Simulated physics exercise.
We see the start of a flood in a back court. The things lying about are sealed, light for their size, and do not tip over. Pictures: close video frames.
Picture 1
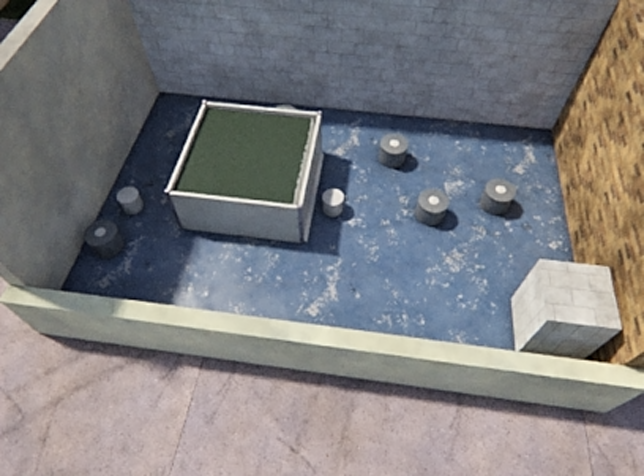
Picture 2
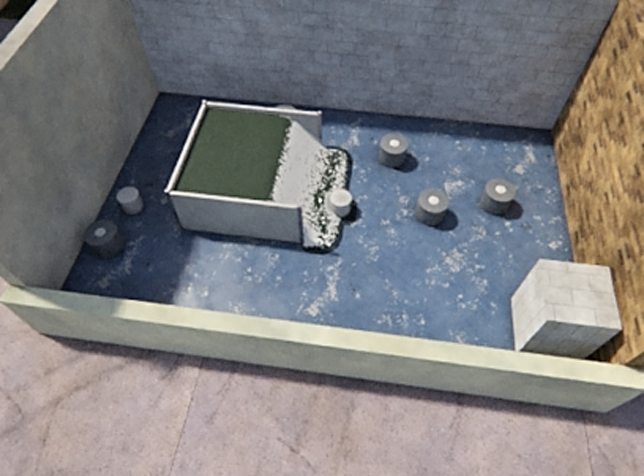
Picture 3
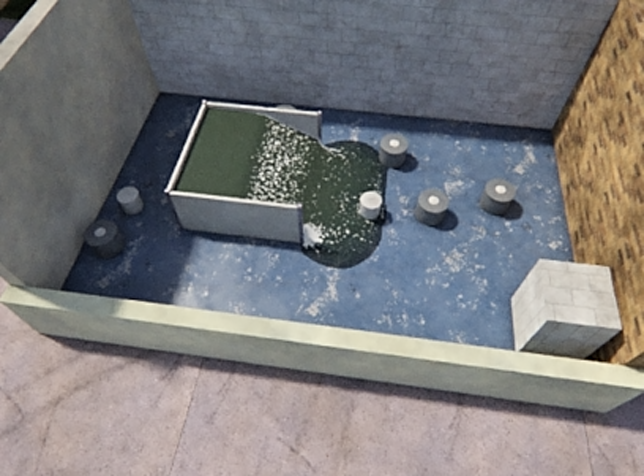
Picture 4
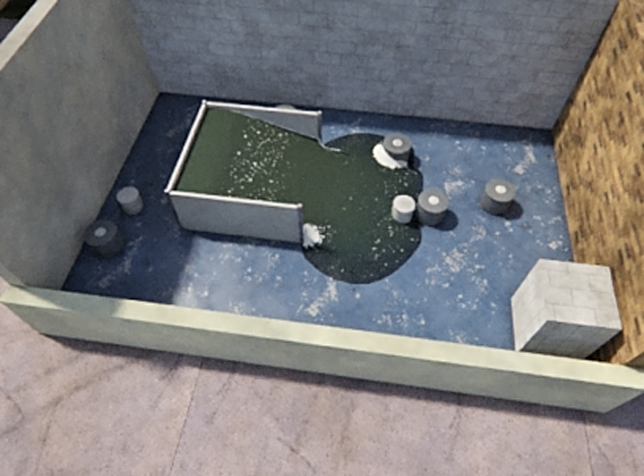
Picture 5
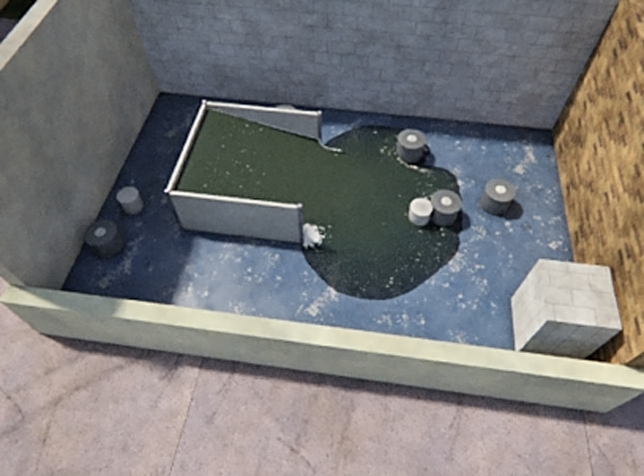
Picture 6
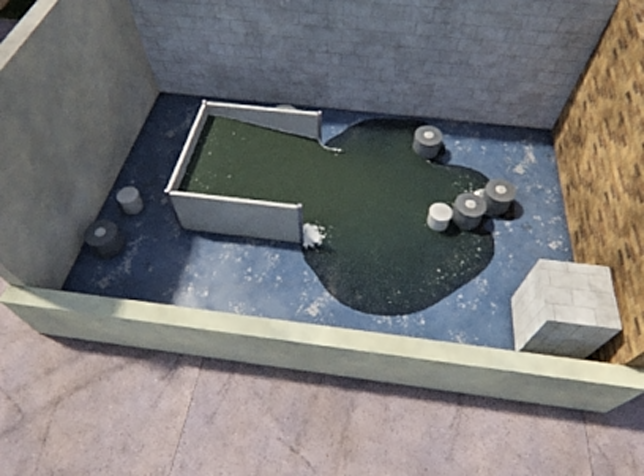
Dark green water pours from an open-sided tank, spreads across the court and pushes several pails rightward.
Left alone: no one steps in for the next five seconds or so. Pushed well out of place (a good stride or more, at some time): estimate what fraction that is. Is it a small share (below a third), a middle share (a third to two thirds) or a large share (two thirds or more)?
A middle share, a third to two thirds.
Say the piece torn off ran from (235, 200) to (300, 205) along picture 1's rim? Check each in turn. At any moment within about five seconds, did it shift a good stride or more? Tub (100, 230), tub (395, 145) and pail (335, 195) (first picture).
Result per item - displaced that far / short of that distance / short of that distance.
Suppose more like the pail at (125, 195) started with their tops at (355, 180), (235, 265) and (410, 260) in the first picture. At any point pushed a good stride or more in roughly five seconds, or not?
First driven off, second remains in place, third driven off.
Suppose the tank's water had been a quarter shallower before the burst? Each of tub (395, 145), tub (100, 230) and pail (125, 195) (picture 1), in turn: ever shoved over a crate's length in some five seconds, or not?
In sequence: Went the distance, fell short and fell short.
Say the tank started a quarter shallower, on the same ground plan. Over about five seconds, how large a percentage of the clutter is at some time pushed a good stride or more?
About 60 in every hundred loose things.
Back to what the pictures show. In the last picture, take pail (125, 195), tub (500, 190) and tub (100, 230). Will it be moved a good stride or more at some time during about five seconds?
As listed: Falls short, travels that far and falls short.
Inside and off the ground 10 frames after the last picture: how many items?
4 in total.
A moment on, 4 of 7 are well off their spots; 1 afloat.
Next, 4 of 7 are well off their spots; 4 afloat.
Later, 4 of 7 are well off their spots; 4 afloat.
In the end, 3 of 7 are well off their spots, and 4 have been at some point; 4 afloat.
